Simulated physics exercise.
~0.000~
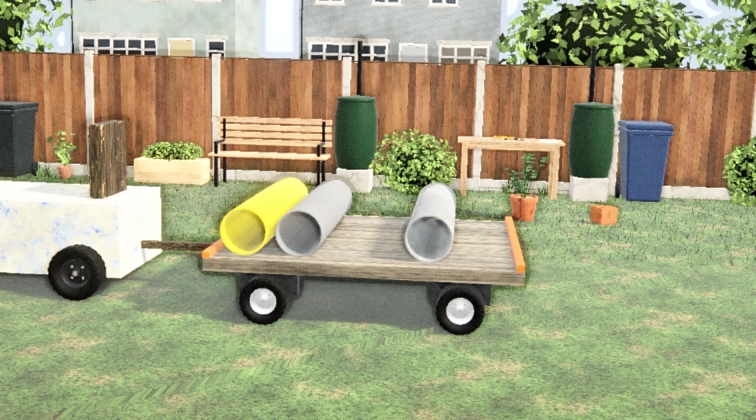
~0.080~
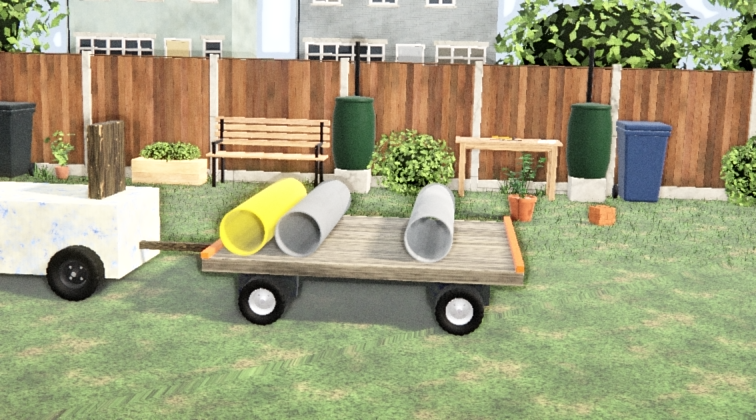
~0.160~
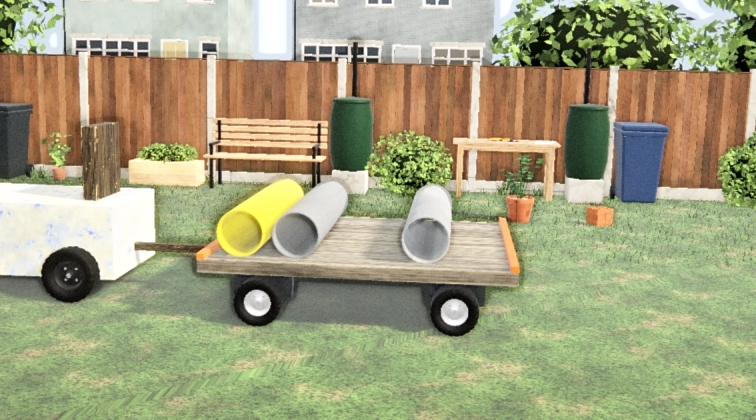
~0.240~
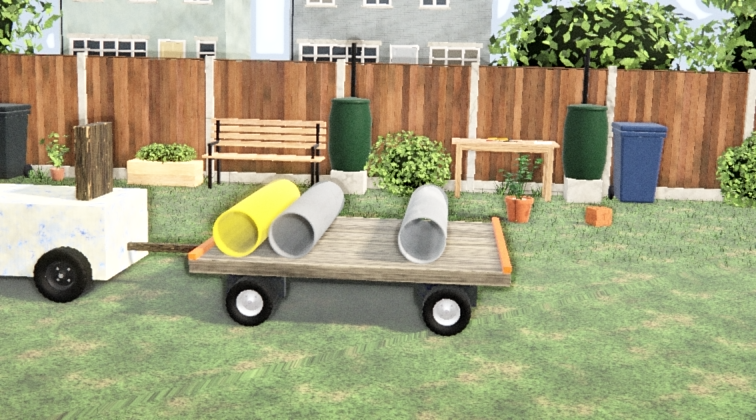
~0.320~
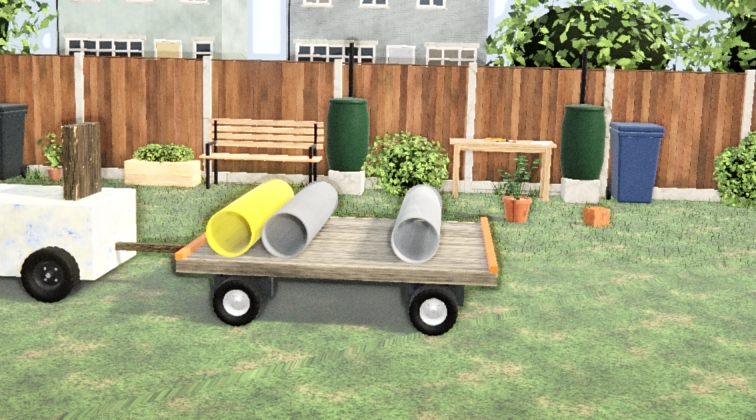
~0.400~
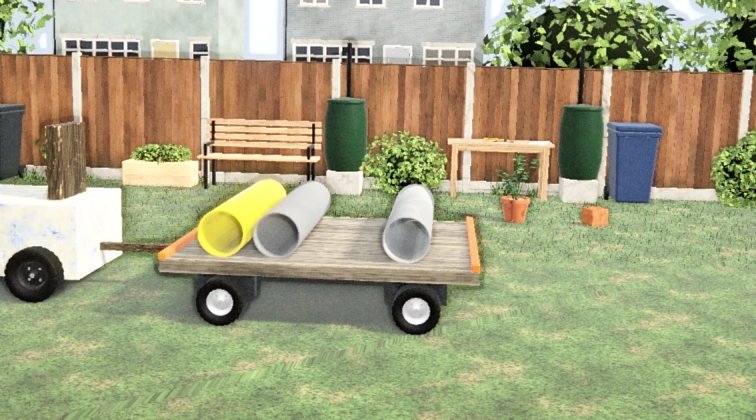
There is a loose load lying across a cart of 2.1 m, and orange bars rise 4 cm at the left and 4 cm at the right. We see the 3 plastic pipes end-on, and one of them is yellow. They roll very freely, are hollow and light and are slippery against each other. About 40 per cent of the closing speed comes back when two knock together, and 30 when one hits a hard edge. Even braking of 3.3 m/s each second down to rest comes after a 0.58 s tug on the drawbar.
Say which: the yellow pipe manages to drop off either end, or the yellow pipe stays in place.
I expect it to stay on board.
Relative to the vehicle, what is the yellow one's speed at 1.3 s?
Speed approx. 0.1 m/s.
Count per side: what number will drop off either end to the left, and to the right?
Left 0, right 0.
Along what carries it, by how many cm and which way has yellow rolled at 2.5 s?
Yellow 65 right.
By 1.3 s, yellow is on the deck, 100 cm from the right bar; 0 over a bar so far.
By 2.5 s, yellow is on the deck, 85 cm from the left bar, rolling left along the cart; 0 over a bar so far.
Finally (3.9 s), yellow is on the deck, 70 cm from the left bar; 0 over a bar so far.
